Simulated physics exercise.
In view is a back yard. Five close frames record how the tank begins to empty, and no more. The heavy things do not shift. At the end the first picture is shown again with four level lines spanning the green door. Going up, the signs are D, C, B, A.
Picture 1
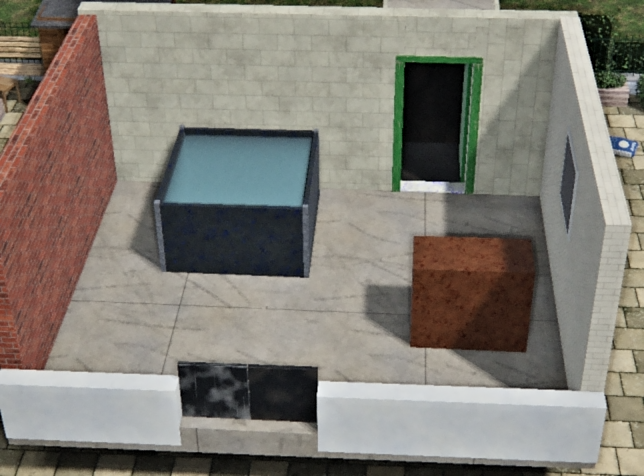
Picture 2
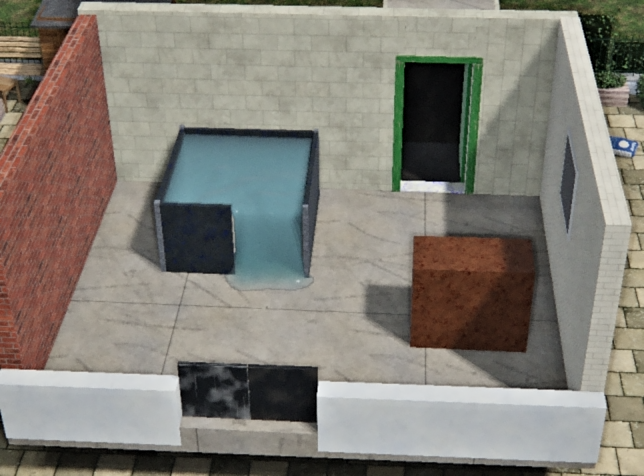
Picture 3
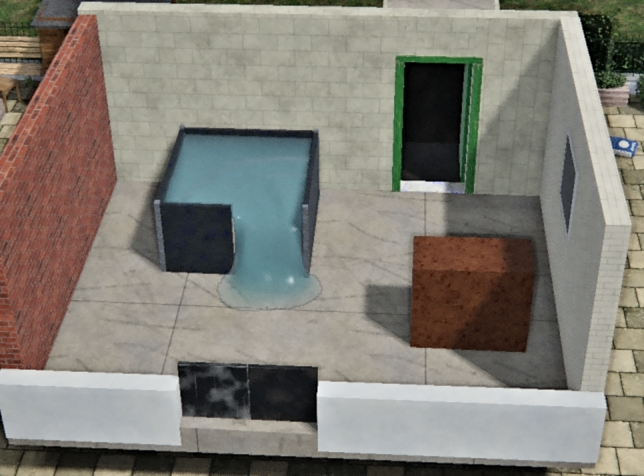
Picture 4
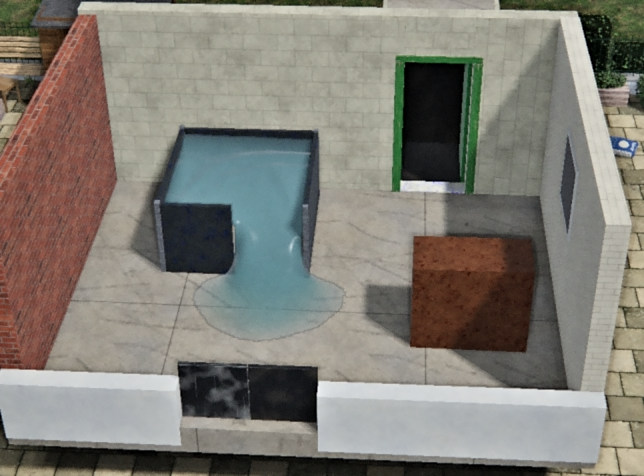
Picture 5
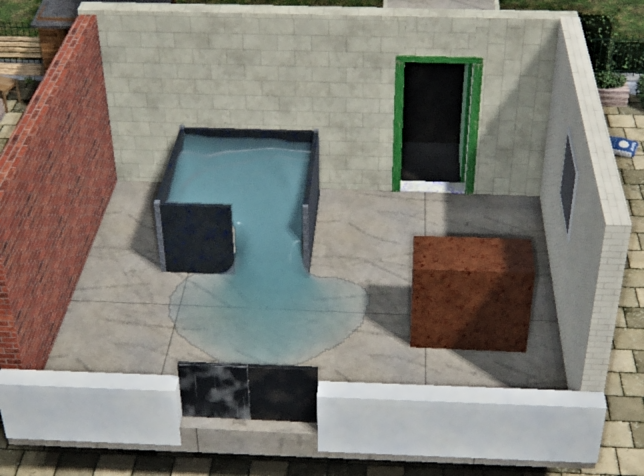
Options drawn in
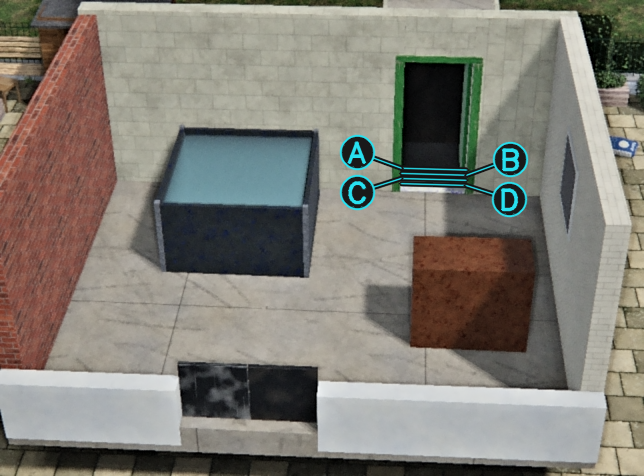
The clip opens on a walled yard with a dark tank of still water, a reddish-brown block to its right and a green doorway behind. Part of the tank's front opens, and water pours through the gap onto the paving. The puddle spreads forward and sideways, widening toward the dark gate in front.
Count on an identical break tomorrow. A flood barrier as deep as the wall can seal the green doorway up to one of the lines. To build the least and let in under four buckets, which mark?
Line D just does it.
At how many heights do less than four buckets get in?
All of them.
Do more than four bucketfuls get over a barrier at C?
No, that is safe.
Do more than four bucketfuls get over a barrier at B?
No, that is safe.
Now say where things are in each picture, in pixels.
Water in the tank at rest, its middle at (241, 171); foot of the green doorway at (432, 192); shut gate at (248, 375), in the first frame.
Front seen at (309, 277), 1 % of the ground wet, in the second frame.
Front seen at (237, 304), 3 % of the ground wet, in the third frame.
Front seen at (251, 336), 7 % of the ground wet, in the fourth frame.
Front seen at (251, 362), 14 % of the ground wet, in the fifth frame.
On the marked copy, A at (434, 169); B at (433, 174); C at (433, 179); D at (433, 184); from the bottom up D, C, B, A.
Choosing A, nothing gets over.
Choosing B, nothing gets over.
Choosing C, nothing gets over.
Choosing D, a splash gets over, under a bucket.
